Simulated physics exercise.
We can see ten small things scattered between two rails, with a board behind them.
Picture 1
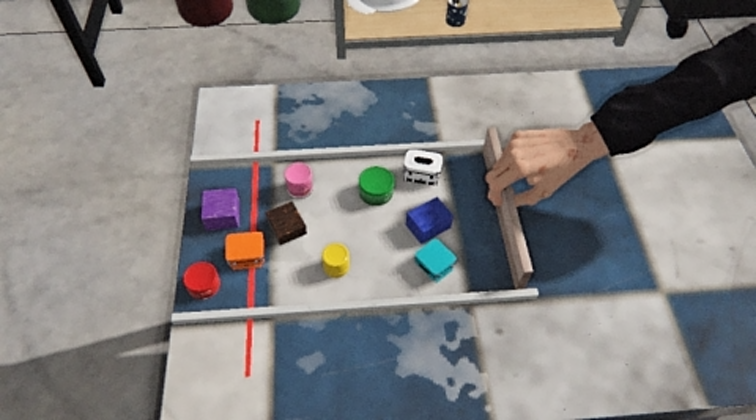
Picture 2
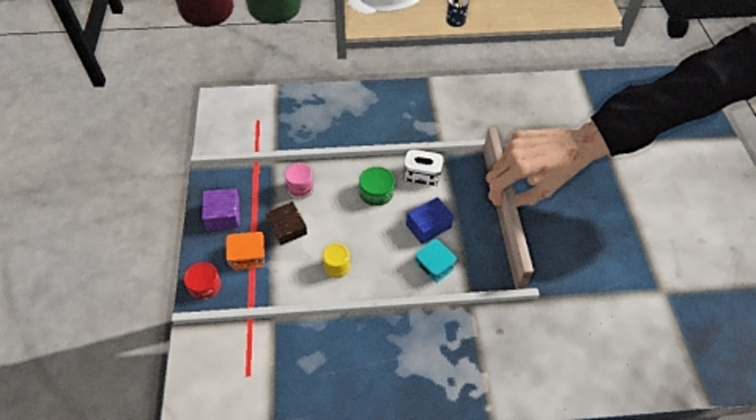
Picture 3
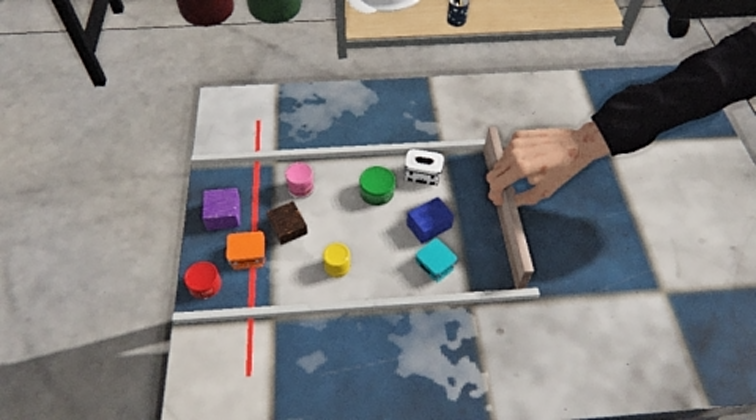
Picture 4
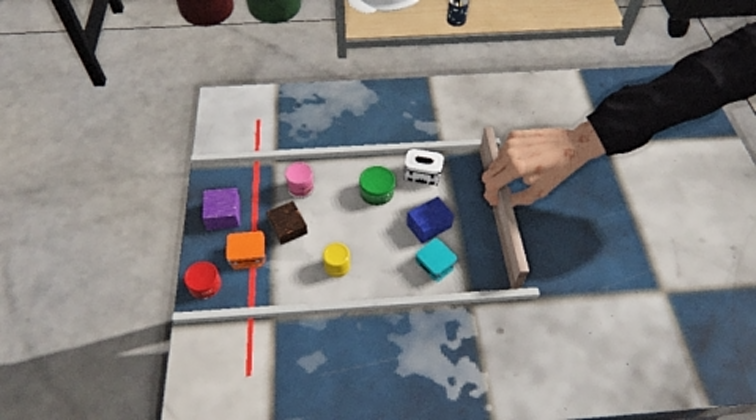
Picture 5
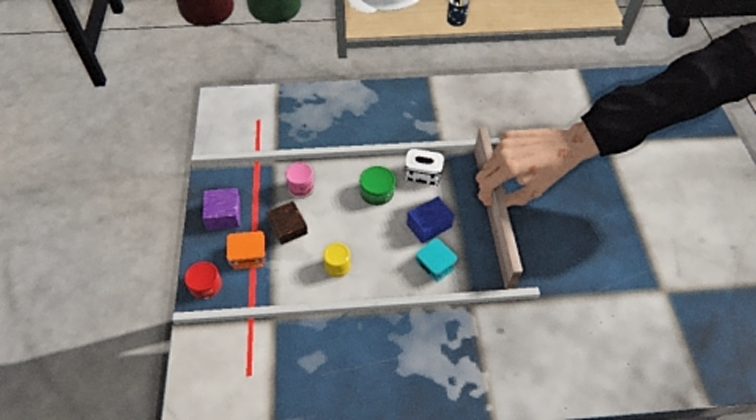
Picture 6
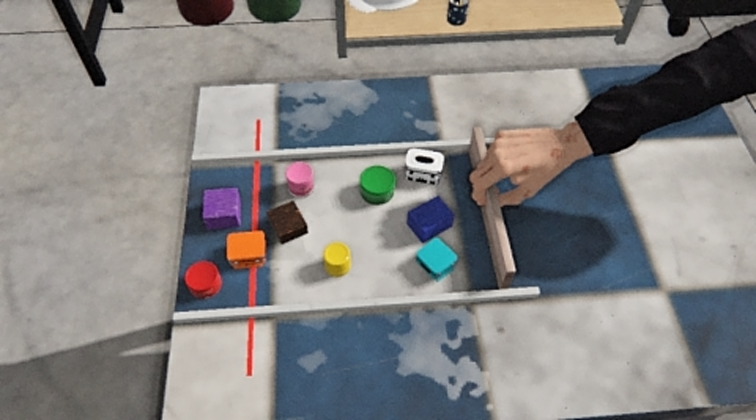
At first, a hand holds a board upright at the right of ten small, colourful objects scattered between two pale rails, with a red line crossing near the left end. The hand then slides the board slightly to the left, while the objects stay in their places.
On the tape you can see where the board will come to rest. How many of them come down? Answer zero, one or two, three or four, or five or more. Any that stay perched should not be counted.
One or two.
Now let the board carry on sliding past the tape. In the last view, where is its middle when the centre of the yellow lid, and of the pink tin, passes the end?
Roughly (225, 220); roughly (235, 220).
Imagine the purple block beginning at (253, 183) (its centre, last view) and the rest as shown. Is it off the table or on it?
From that start, the object then does not stay.
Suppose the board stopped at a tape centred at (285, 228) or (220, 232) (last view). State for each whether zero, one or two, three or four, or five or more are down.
The falls would be zero; more than four.
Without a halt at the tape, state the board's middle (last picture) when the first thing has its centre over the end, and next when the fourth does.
(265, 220), then (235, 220).
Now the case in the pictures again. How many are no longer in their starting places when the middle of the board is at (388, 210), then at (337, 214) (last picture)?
At first I count 4, and then 7.
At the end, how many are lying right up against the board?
Tally at the end: 4.
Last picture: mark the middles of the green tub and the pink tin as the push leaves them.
Green tub: About (237, 201); pink tin: About (205, 186).
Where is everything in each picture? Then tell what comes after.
Red tub (202, 281); purple block (221, 210); orange case (246, 251); board (505, 204); tape (253, 231), in the first frame.
Purple block (221, 209); yellow lid (336, 261), in the second frame.
Orange case (247, 250); blue block (430, 220), in the third frame.
Red tub (203, 280); green tub (377, 186), in the fourth frame.
Purple block (222, 209); pink tin (300, 181), in the fifth frame.
Red tub (203, 280); purple block (222, 209); orange case (247, 250); board (490, 204); tape (255, 230), in the sixth frame.
A little later, none off yet; red tub at rest near (203, 280); purple block at rest near (222, 209); orange case at rest near (247, 250).
Next, none off yet; red tub at rest near (202, 282); purple block shifted a little near (204, 208); orange case shifted about its own width near (222, 256).
When it is over, the number that fall off is one or two; down, purple block.
